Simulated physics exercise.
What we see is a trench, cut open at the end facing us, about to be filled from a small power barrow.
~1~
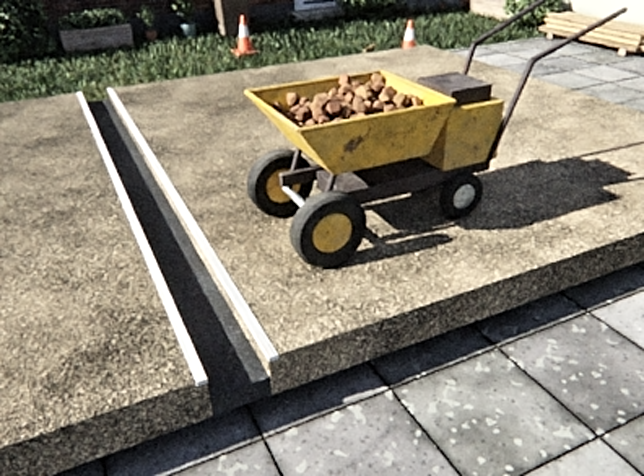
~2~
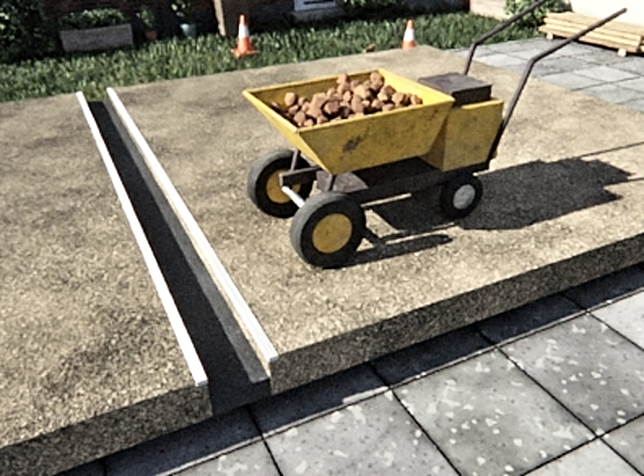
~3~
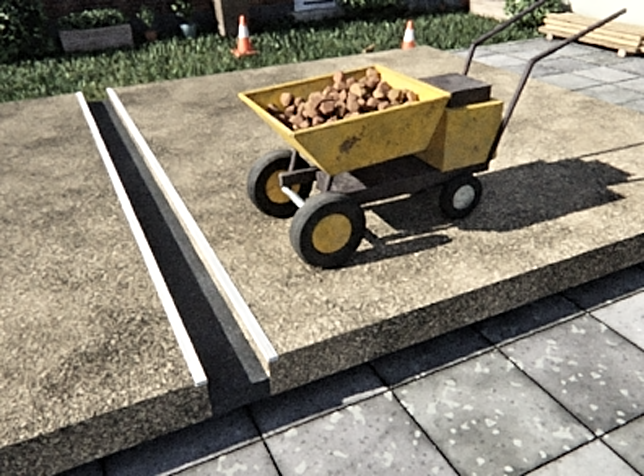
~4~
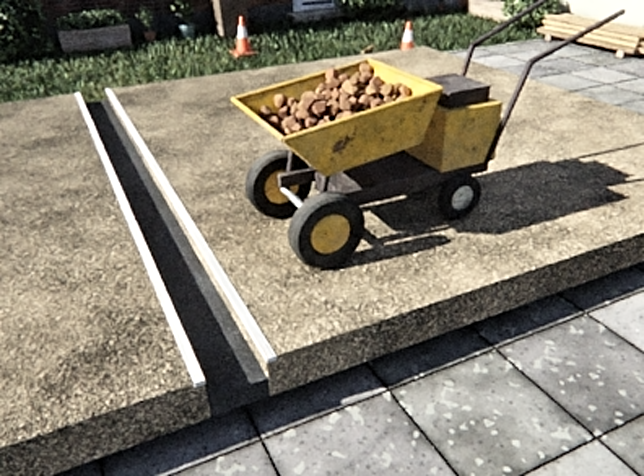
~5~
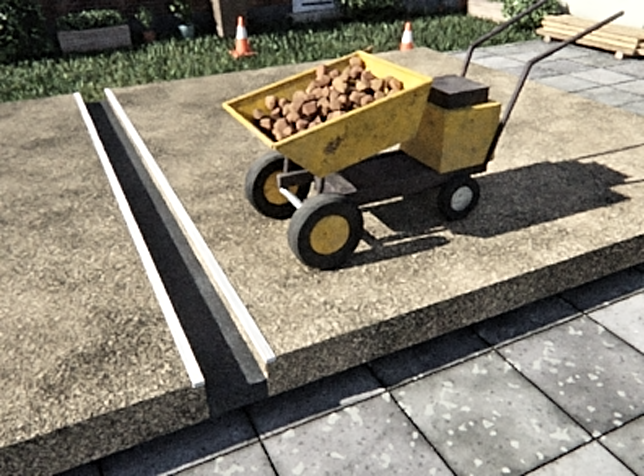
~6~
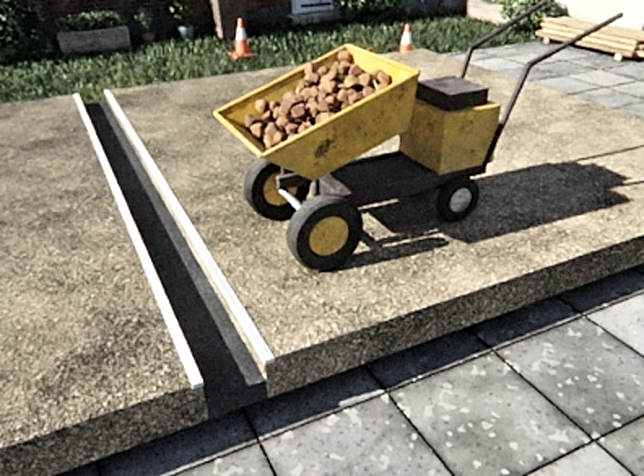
On a raised, gritty slab beside grey paving, a yellow power barrow loaded with brown clods stands to the right of a narrow, white-edged trench; its skip starts level, then tilts gradually forward toward the left, the clods staying inside.
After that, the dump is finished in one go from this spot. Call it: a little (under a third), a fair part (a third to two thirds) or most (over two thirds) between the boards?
A fair part.
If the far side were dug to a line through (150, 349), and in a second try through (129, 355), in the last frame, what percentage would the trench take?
Result, try 1: 80 in a hundred; try 2: 90 in a hundred.
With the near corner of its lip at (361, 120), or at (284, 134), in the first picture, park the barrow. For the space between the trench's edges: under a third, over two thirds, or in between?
The first stop gives one to two thirds, while the second gives the middle third.
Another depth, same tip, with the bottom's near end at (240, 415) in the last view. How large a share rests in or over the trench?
Estimate: Approx. 70 in a hundred.
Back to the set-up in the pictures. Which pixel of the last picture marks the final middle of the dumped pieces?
About pixel (164, 269).
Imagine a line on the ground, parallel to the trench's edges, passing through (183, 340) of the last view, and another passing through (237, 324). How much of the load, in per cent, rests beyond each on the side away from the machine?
In order: 40 percent, then 100 percent.
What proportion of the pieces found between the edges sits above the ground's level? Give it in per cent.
I'd put it near 35 in a hundred.
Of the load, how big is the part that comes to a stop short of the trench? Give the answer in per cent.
Roughly 0 in a hundred.
Soon after the last picture, skip tipped steeply; all in the skip.
A little later, skip tipped right over; most in the skip; a small part in or heaped over the trench; a stray few beyond it; a small part falling.
Later still, skip tipped right over; a small part in the skip; about half in or heaped over the trench; about a third beyond it.
By the end, skip tipped right over; a stray few short of the trench; about two thirds in or heaped over the trench; about a third beyond it.
